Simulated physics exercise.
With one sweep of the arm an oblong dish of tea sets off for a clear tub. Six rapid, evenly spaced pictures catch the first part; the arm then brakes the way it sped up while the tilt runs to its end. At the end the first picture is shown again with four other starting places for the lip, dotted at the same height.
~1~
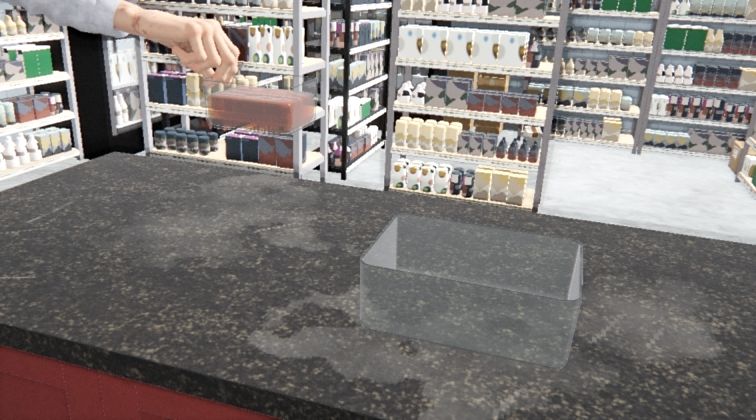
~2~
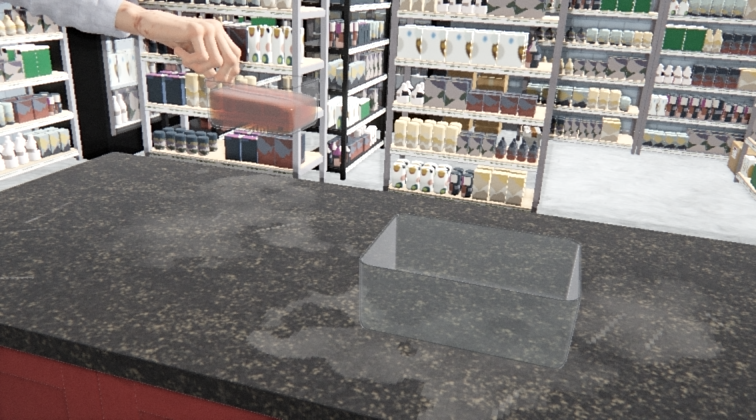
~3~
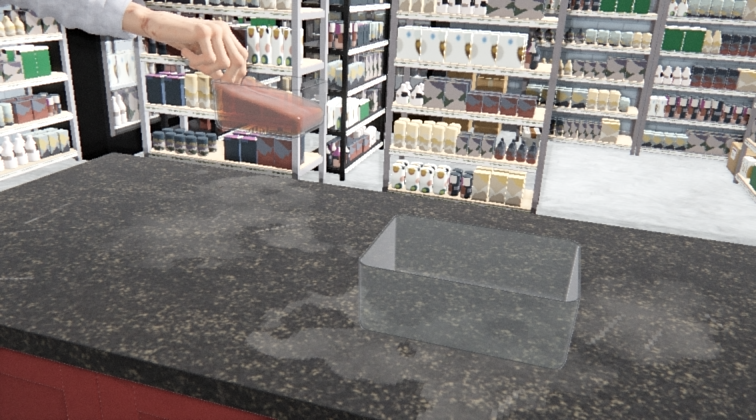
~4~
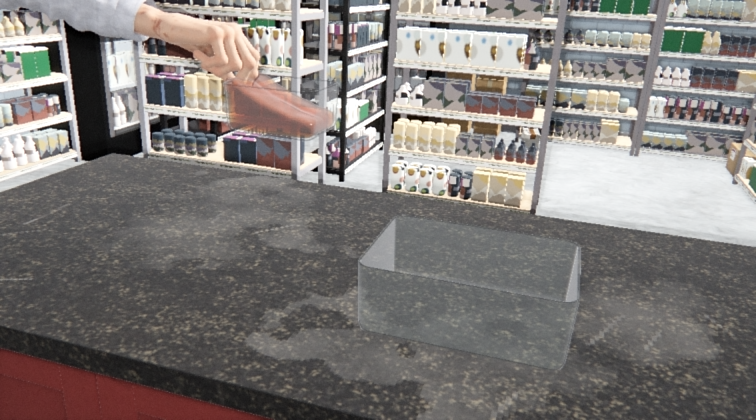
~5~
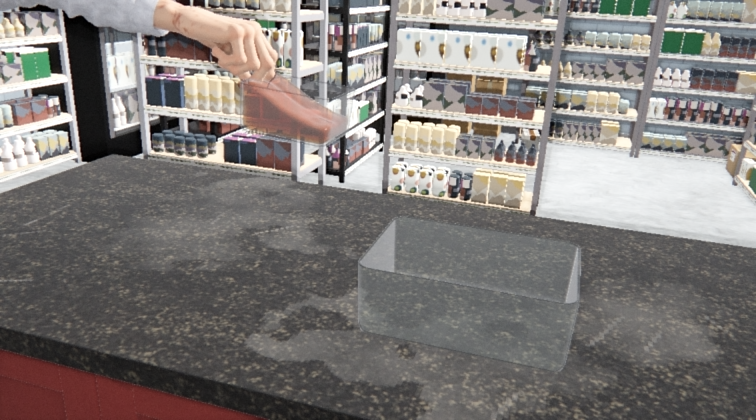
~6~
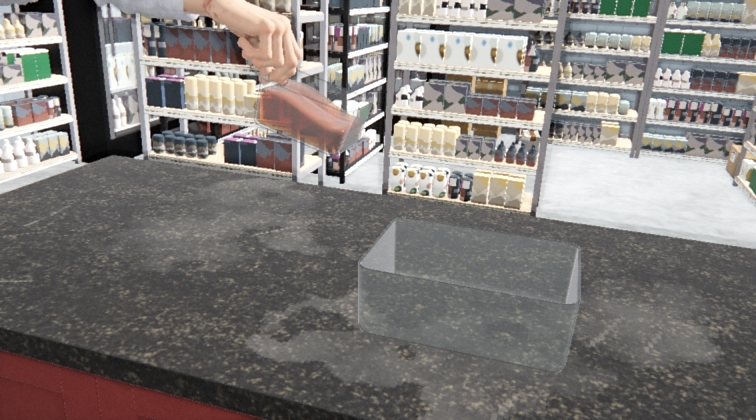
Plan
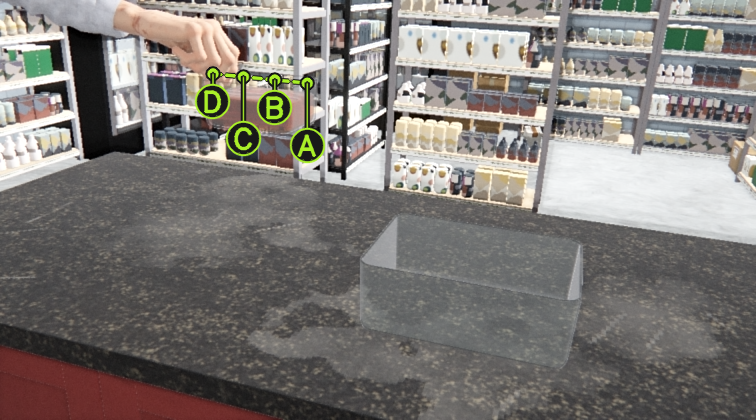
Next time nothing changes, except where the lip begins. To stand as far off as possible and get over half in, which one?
Dot C just does it.
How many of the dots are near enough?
Three.
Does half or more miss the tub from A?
No, not at all.
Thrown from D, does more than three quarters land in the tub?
No, it does not.
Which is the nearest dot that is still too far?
D.
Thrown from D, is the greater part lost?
Yes.
On the marked copy, A at (307, 83); B at (274, 79); C at (243, 76); D at (212, 73).
For dot A, about 80 % lands in the tub, 8 % falls short and 12 % goes beside or beyond.
For dot B, about 77 % lands in the tub, 15 % falls short and 8 % goes beside or beyond.
For dot C, about 62 % lands in the tub, 33 % falls short and 4 % goes beside or beyond.
For dot D, about 36 % lands in the tub, 58 % falls short and 6 % goes beside or beyond.
